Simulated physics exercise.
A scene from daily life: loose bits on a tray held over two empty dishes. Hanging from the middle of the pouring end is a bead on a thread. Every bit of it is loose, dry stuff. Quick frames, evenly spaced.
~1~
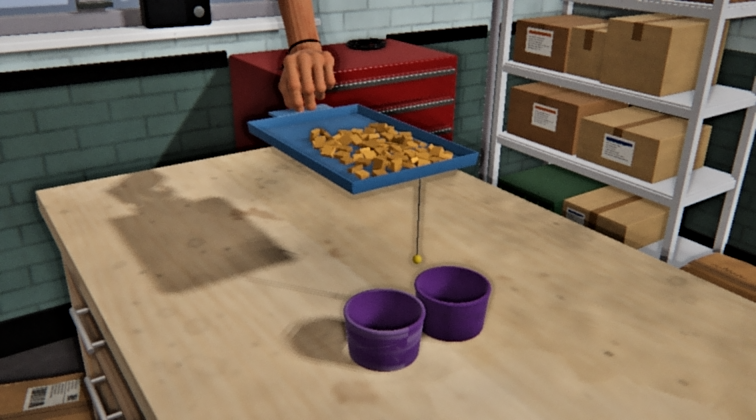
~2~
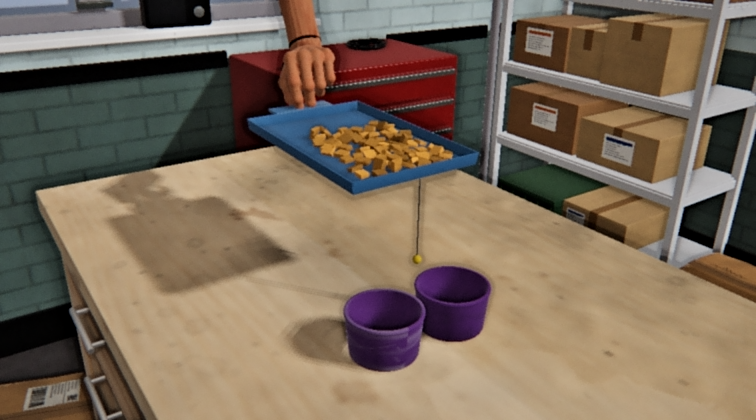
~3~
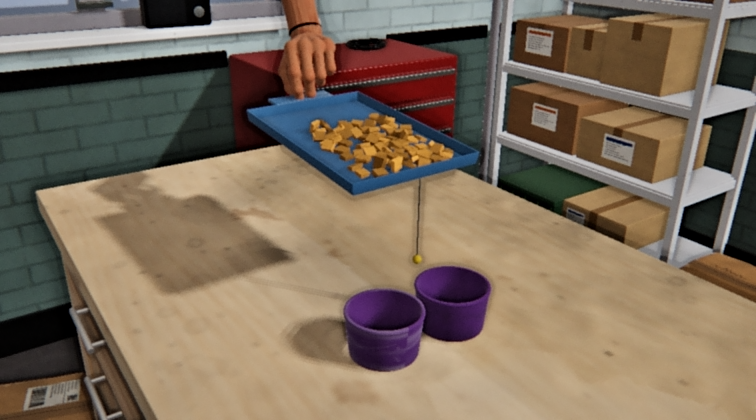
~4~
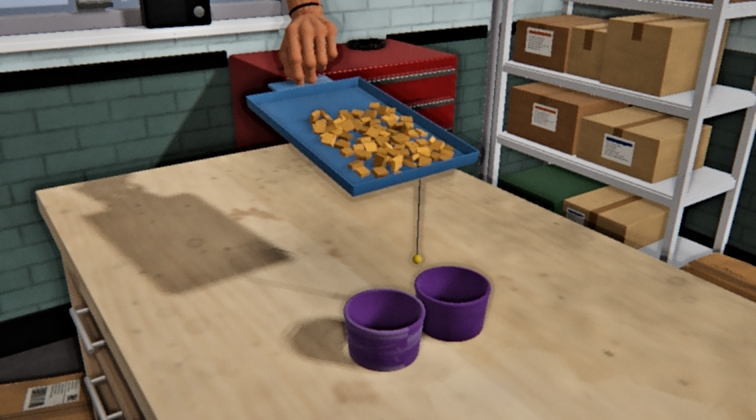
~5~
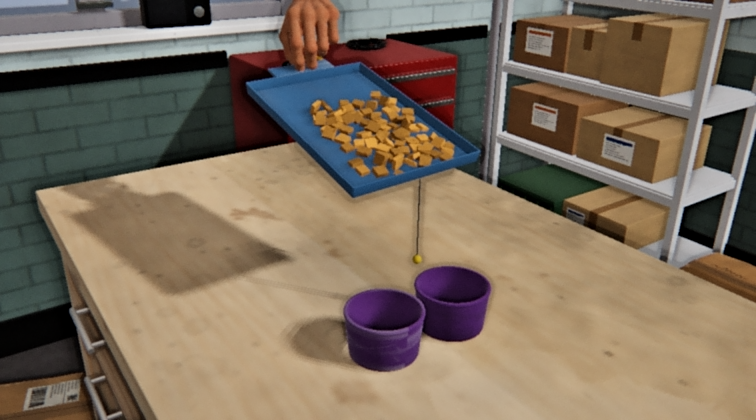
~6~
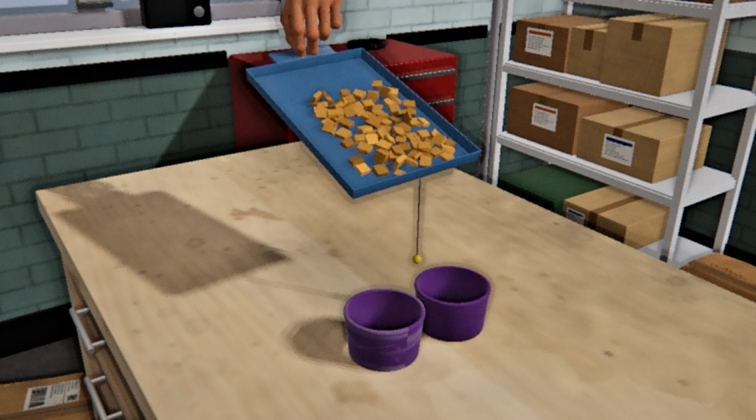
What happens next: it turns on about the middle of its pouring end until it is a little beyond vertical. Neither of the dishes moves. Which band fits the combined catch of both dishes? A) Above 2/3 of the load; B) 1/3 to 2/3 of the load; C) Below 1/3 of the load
Option A: Above 2/3 of the load.
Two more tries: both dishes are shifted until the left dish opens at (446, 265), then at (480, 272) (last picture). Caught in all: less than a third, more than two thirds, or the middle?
Under a third, then less than a third.
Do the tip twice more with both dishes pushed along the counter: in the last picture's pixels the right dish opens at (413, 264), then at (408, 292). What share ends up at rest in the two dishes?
It would be near 10 per cent first and near 60 per cent second.
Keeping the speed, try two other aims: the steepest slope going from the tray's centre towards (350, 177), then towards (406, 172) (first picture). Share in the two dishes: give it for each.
30 % and 70 %, roughly.
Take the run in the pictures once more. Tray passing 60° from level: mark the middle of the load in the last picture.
Centre estimate: (401, 144).
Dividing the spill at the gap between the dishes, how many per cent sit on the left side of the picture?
Around 60 per cent, I reckon.
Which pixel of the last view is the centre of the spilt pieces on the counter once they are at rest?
Those pieces end up centred close to (409, 326).
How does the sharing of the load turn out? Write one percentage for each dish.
So the left dish gets 40 % of the load, while the right one gets 40 %.
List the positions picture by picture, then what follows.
Corners of the pouring end near (353, 182) and (476, 153), level; middle of the load near (382, 151), cereal squares; left dish near (407, 345); right dish near (476, 317); bead on its thread near (417, 259), in the first picture.
Corners of the pouring end near (353, 182) and (476, 152), level; middle of the load near (382, 149), in the second picture.
Corners of the pouring end near (354, 183) and (477, 152), tipped barely, lowest at the left corner; middle of the load near (382, 146), in the third picture.
Corners of the pouring end near (354, 185) and (477, 151), tipped a little, lowest at the left corner; middle of the load near (382, 140), in the fourth picture.
Corners of the pouring end near (354, 187) and (478, 151), tipped a little, lowest at the left corner; middle of the load near (383, 135), in the fifth picture.
Corners of the pouring end near (354, 188) and (479, 150), tipped clearly, lowest at the left corner; middle of the load near (384, 130); left dish near (407, 345); right dish near (476, 317), in the sixth picture.
Shortly afterwards, tray tipped steeply; the whole lot on the tray.
Next, tray tipped right over; near two thirds on the tray; near a quarter in the left dish; only a few in the right dish; only a few outside both; only a few in the air.
Some moments later, tray tipped past a quarter turn; near a third in the left dish; near a third in the right dish; near a quarter outside both.
In the end, tray tipped past a quarter turn; near a third in the left dish; near a third in the right dish; near a quarter outside both.
